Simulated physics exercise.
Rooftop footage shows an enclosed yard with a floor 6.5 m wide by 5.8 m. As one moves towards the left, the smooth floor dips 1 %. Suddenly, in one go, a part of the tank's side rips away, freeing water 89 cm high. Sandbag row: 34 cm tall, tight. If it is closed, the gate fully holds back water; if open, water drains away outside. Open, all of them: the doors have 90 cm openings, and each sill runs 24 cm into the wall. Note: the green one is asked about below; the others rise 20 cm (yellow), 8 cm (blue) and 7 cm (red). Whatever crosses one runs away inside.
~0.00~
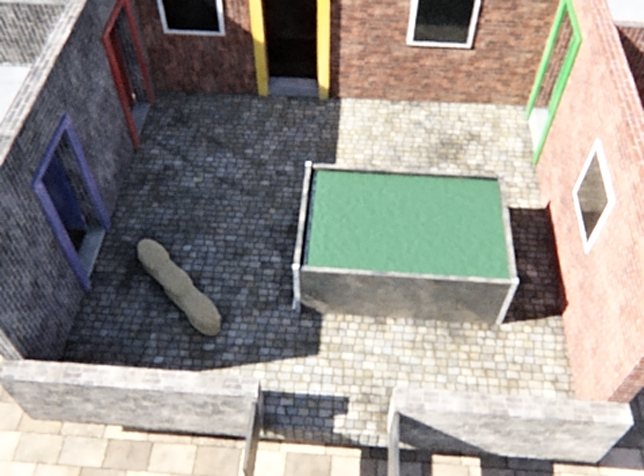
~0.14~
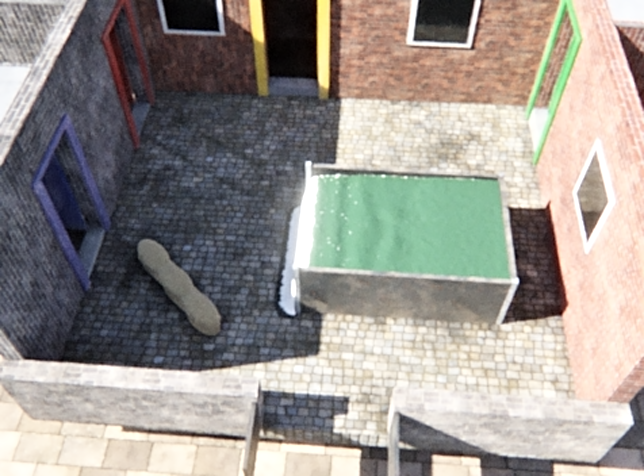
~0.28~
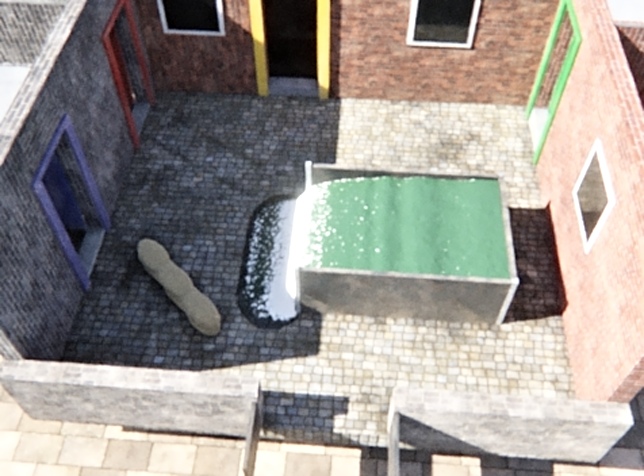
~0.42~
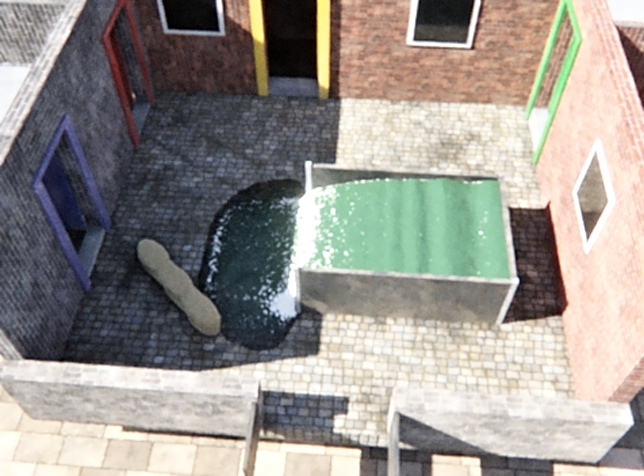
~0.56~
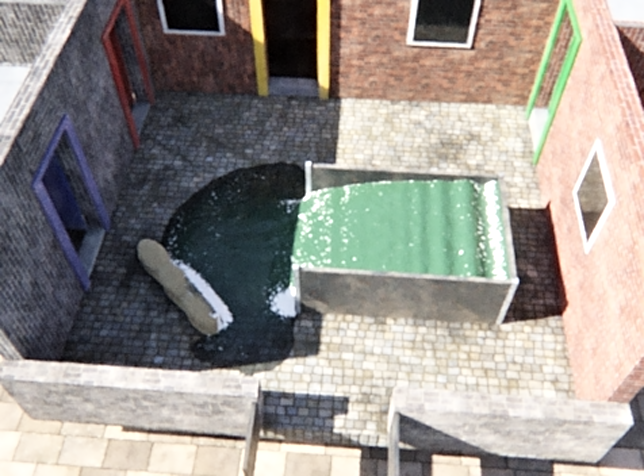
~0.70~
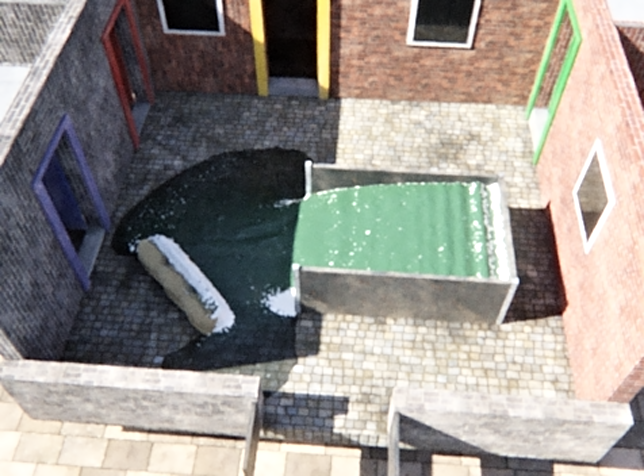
A walled, cobbled yard is seen from above by a still camera. A green-topped tank of water stands right of centre, a tan sandbag row lies at left, and red and blue doors on the left, a yellow one at the back and a green one on the right surround them. Water bursts from the tank's left side, foams across the floor, reaches the sandbags and spreads around them as the tank's level drops.
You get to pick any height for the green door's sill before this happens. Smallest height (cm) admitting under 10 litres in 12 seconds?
Roughly 18 cm.
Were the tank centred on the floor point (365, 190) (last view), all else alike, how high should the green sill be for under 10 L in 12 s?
About 17 cm.
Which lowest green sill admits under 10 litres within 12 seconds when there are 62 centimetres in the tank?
Then around 11.0 centimetres.
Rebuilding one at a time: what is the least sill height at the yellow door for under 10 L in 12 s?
Yellow: 11.5 cm.
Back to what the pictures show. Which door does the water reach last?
The green one.
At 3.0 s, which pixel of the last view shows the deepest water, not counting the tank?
Near pixel (152, 104).
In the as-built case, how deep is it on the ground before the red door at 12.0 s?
You'd measure close to 10.5 cm there.
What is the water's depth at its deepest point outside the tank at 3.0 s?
I'd put it near 51 cm.
After 1.4 s water covers 35 % of the floor, deepest (56 cm) near (116, 206); it has not reached the green door.
After 3.0 s water covers 50 % of the floor, deepest (51 cm) near (152, 104); it has not reached the green door.
After 12.0 s water covers 95 % of the floor, deepest (12 cm) near (284, 117); 8 cm at the green door, 0 litres in over its 27 cm sill.
At the green door as built, the water arrived by 4.1 s and peaked near 23 cm at 4.6 s.
Run again over the same 12 s with other heights there, 25 litres in over 15 cm, 2 litres over 20.5 cm. The limit of 10 litres is kept from about 18 cm up.
